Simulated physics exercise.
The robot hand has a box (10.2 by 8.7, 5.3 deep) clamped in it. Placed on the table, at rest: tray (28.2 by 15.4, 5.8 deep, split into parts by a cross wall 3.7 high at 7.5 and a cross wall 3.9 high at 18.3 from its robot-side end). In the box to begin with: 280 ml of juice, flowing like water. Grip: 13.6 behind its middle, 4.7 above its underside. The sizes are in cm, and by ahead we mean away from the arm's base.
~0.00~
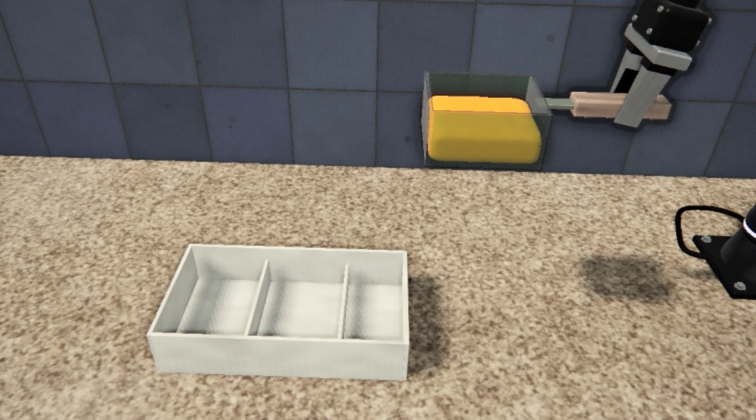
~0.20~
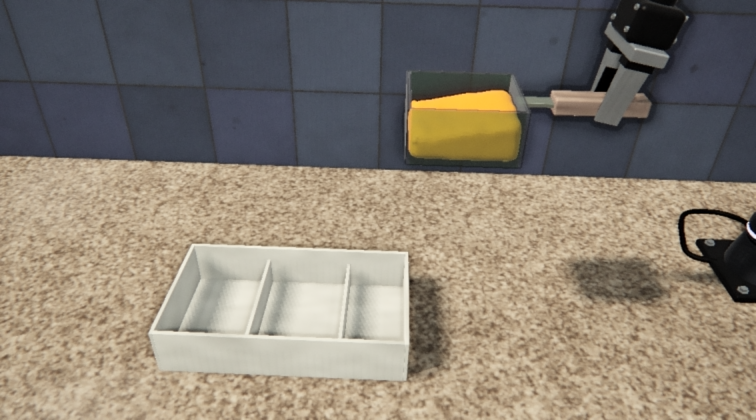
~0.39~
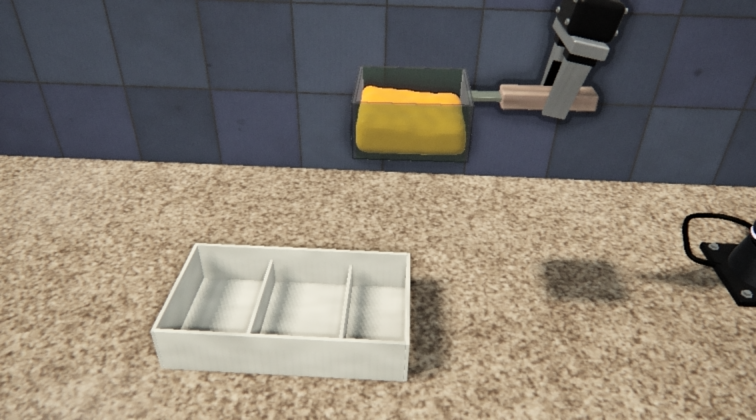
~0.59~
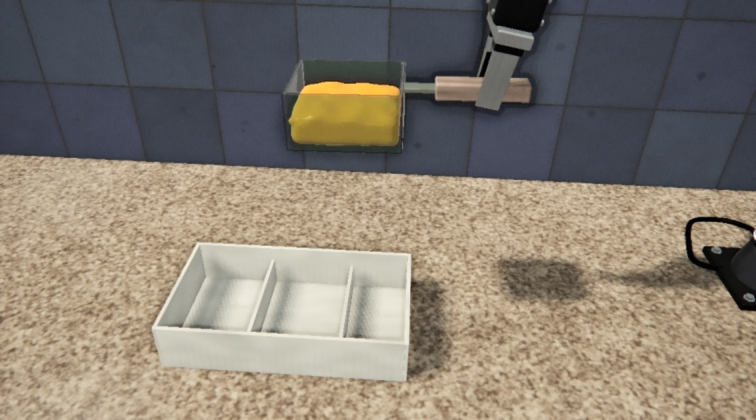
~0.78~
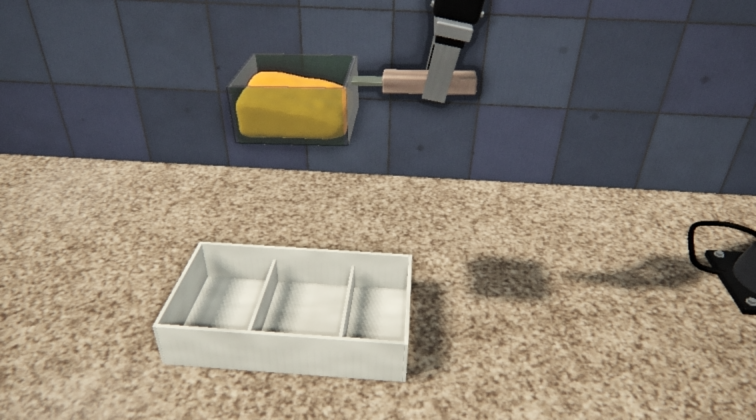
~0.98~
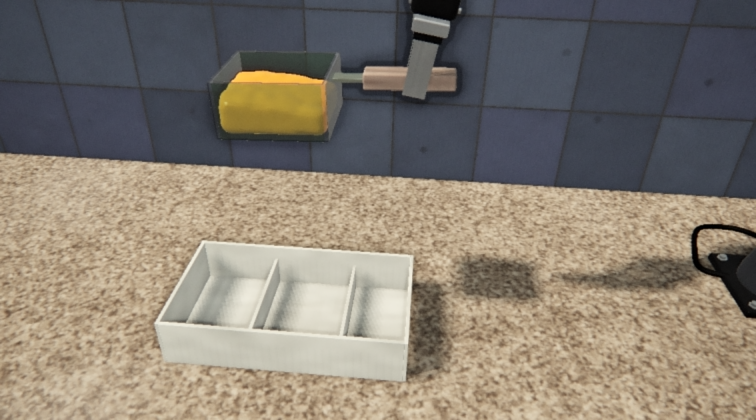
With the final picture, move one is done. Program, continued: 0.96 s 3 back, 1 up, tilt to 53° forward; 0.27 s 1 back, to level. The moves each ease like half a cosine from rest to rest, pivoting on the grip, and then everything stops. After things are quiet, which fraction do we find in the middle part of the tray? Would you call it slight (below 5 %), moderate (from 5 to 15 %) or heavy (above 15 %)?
I would call it heavy.
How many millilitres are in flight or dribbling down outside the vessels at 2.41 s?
10 ml.
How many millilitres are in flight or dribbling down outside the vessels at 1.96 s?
About 30 ml.
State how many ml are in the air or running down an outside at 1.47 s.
About 0 ml.
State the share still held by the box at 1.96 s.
Around 60 %.
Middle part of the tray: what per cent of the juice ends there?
35 percent, roughly.
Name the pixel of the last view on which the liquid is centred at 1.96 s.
In the last picture, close to (333, 234).
After 1.47 s, tilted 29° forward, liquid up to 27 above the table; 275 ml in the box.
After 1.96 s, tilted 52° forward, liquid up to 30 above the table; 165 ml in the box, 80 ml in the middle part, 30 ml in the air or running down outside.
After 2.41 s, level, liquid up to 61 above the table; 155 ml in the box, 100 ml in the middle part, 5 ml on the table or floor, 5 ml in the far-side part, 10 ml in the air or running down outside.
After 3.21 s, level, liquid up to 33 above the table; 155 ml in the box, 100 ml in the middle part, 10 ml on the table or floor, 10 ml in the far-side part.
At rest, 155 ml in the box, 100 ml in the middle part, 10 ml on the table or floor, 10 ml in the far-side part. That is 36 % in the middle part of the tray.
